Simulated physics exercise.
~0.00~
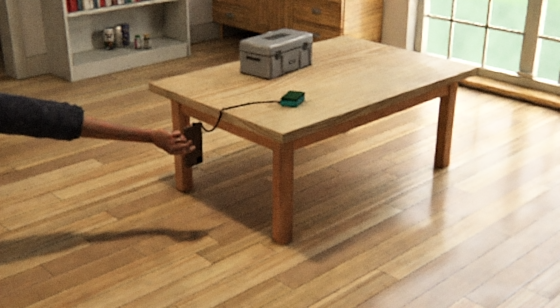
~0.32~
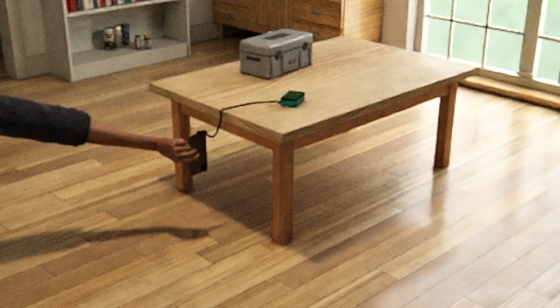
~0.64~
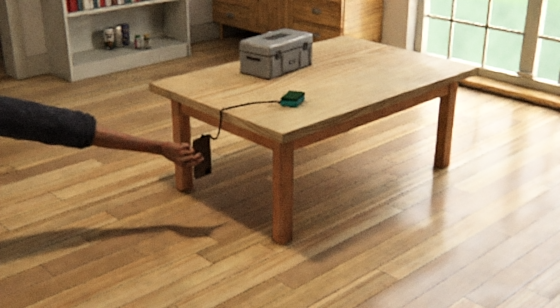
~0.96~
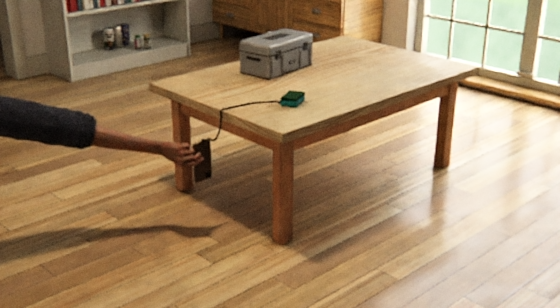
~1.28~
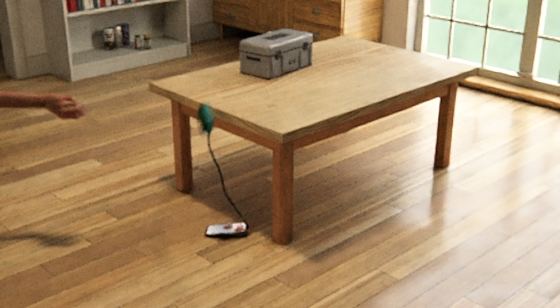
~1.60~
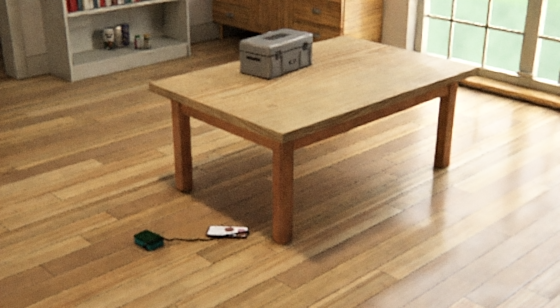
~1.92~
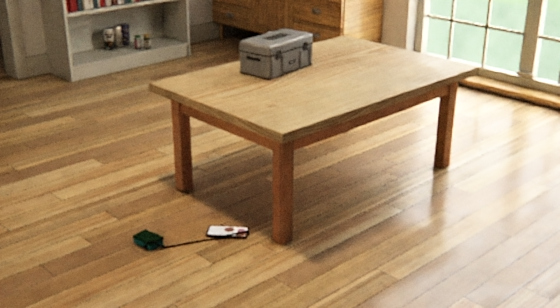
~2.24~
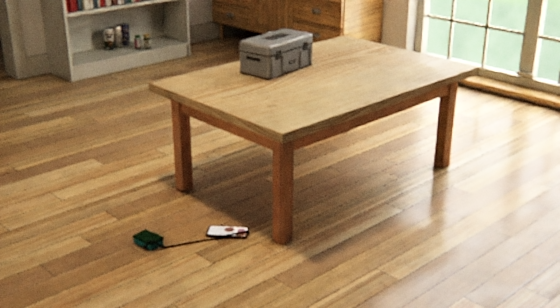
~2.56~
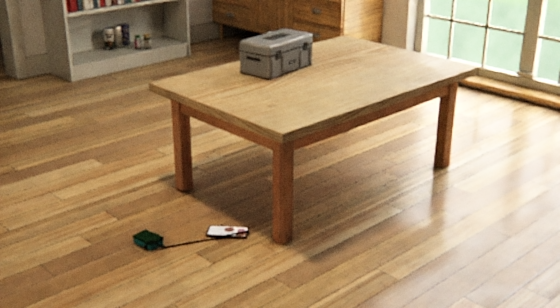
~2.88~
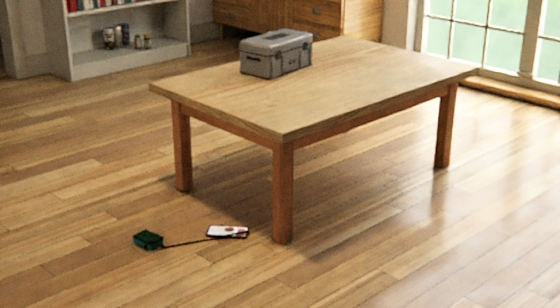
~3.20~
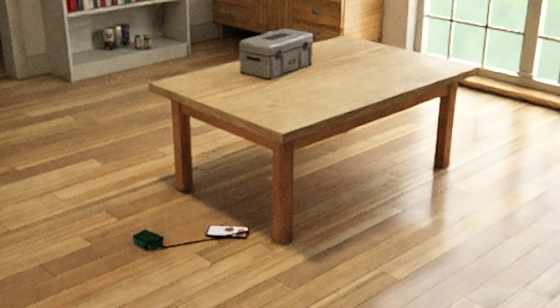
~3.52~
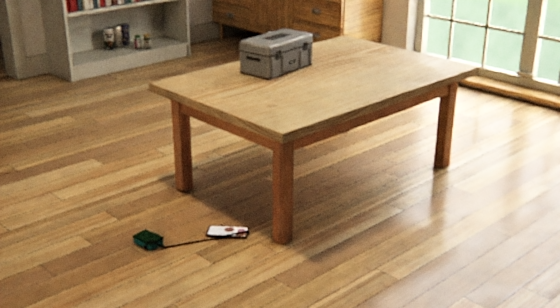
To begin with, a hand reaches in from the left, holding a dark phone beside a wooden table, with a dark cord running up over the edge to a small green sponge-like block near a grey toolbox. The hand shifts the phone slightly, then lets go and draws back to the left. The phone drops to the floor, and the cord tugs the green block over the table's edge. The block falls too, landing to the left of the phone. Both lie still on the floorboards, joined by the cord, while the toolbox remains on the table.
